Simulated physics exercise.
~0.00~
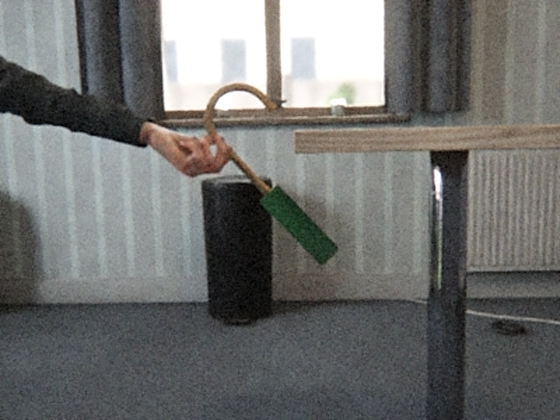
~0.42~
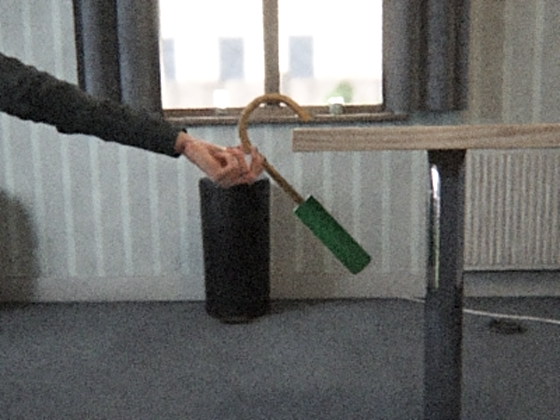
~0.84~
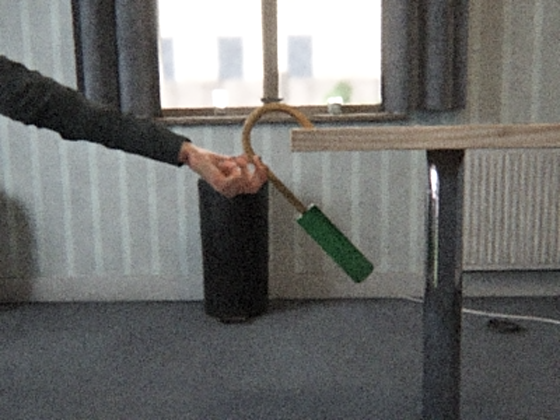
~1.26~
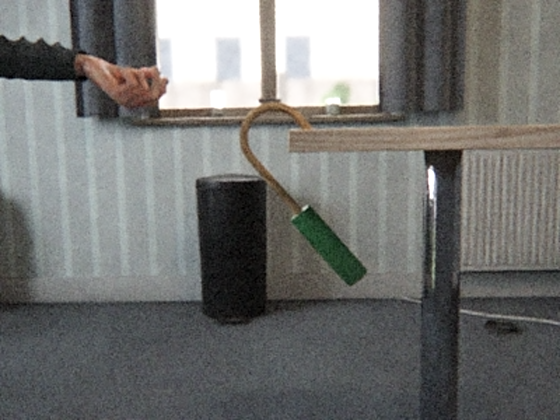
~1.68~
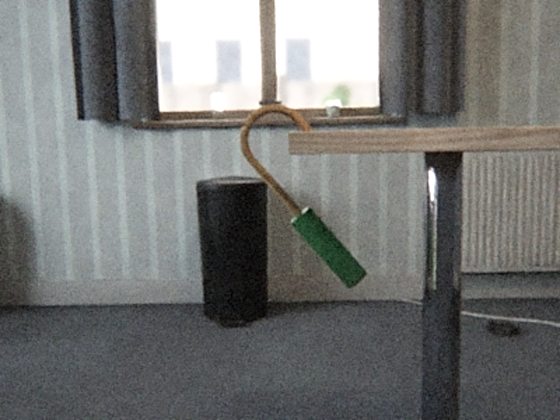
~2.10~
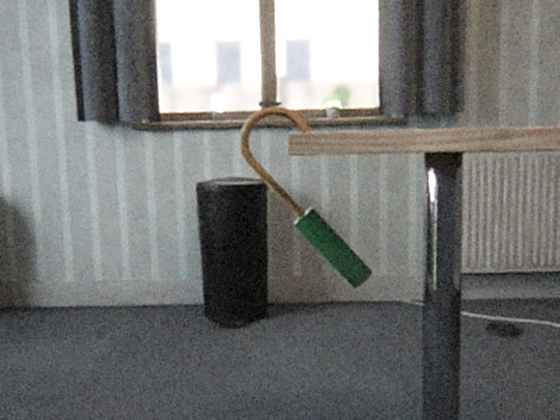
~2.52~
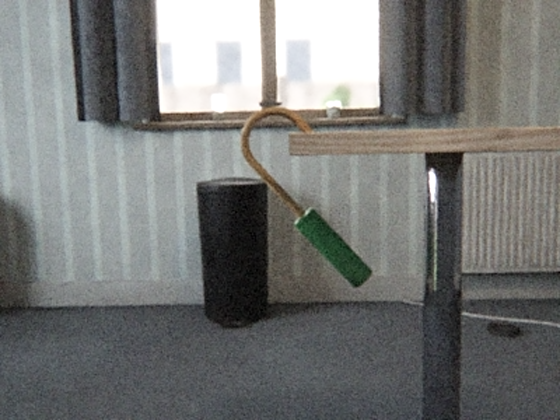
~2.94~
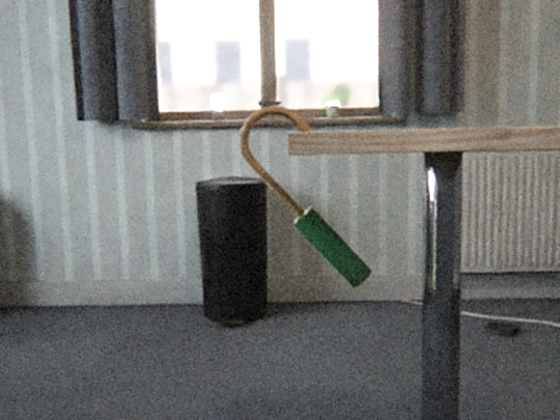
A hand hooks a green umbrella over the table's edge, lets go, and it stays hanging.
